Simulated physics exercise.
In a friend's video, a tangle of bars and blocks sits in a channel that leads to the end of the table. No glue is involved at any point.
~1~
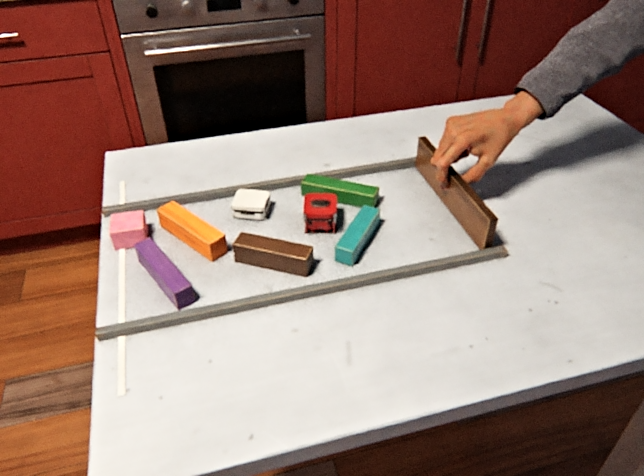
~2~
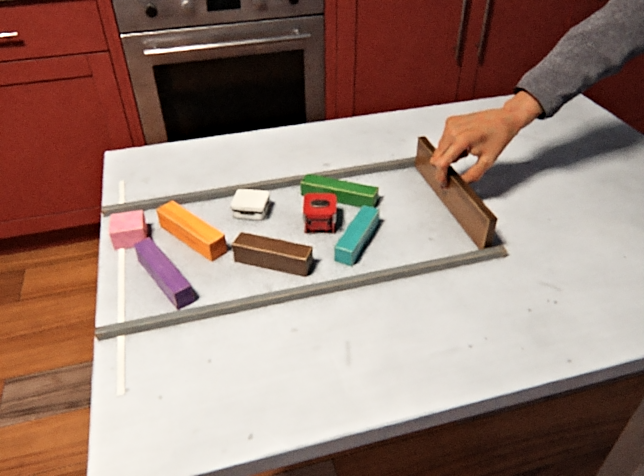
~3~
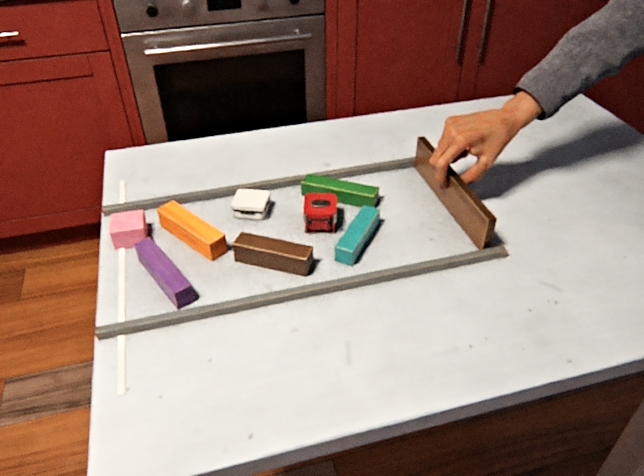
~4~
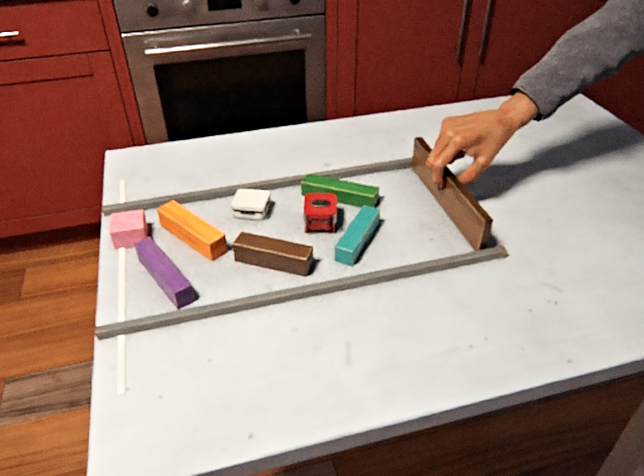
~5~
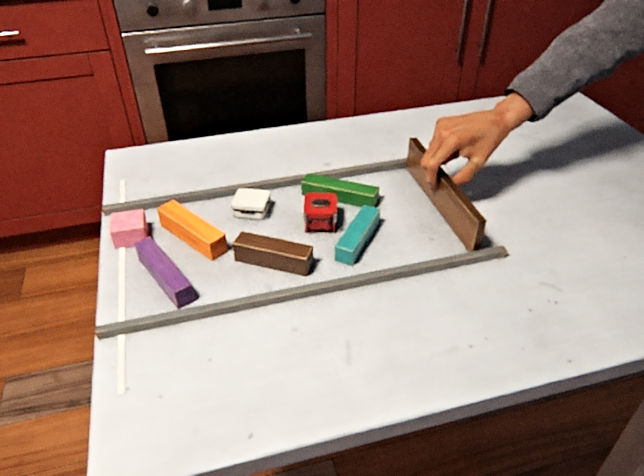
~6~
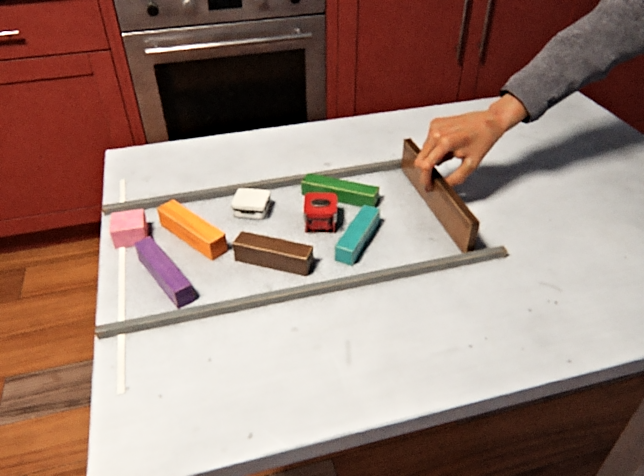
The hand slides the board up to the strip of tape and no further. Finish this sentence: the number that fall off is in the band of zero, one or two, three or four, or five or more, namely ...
Namely five or more.
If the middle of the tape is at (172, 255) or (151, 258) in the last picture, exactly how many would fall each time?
The first gives 3 and the second gives 4.
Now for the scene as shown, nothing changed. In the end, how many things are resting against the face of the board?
The figure is 1.
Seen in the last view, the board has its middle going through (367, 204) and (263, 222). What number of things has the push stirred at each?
At the first spot 2, then 7.
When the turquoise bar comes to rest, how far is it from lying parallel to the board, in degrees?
It measures close to 0 degrees.
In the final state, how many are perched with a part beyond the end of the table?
I count 0 overhanging.
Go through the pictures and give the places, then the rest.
In the first picture, pink block (129, 230); purple bar (164, 272); orange stick (192, 230); board (452, 190); tape (122, 265).
In the second picture, purple bar (163, 272); turquoise bar (358, 234).
In the third picture, orange stick (192, 230); white case (251, 206).
In the fourth picture, pink block (129, 229); board (447, 190).
In the fifth picture, purple bar (164, 271); red case (321, 213).
In the sixth picture, pink block (129, 228); purple bar (164, 271); orange stick (192, 229); board (435, 192); tape (122, 263).
Soon after, none off yet; pink block at rest near (129, 228); purple bar at rest near (164, 271); orange stick at rest near (192, 229).
Then, none off yet; pink block moving near (123, 230); purple bar at rest near (164, 271); orange stick moved a little near (174, 232).
Further on, one off so far; pink block on the floor; purple bar moved about its own width near (101, 290); orange stick tipped a little near (86, 248).
At rest, the number that fall off is five or more; fallen, green bar, red case, brown bar, white case, orange stick, purple bar and pink block.
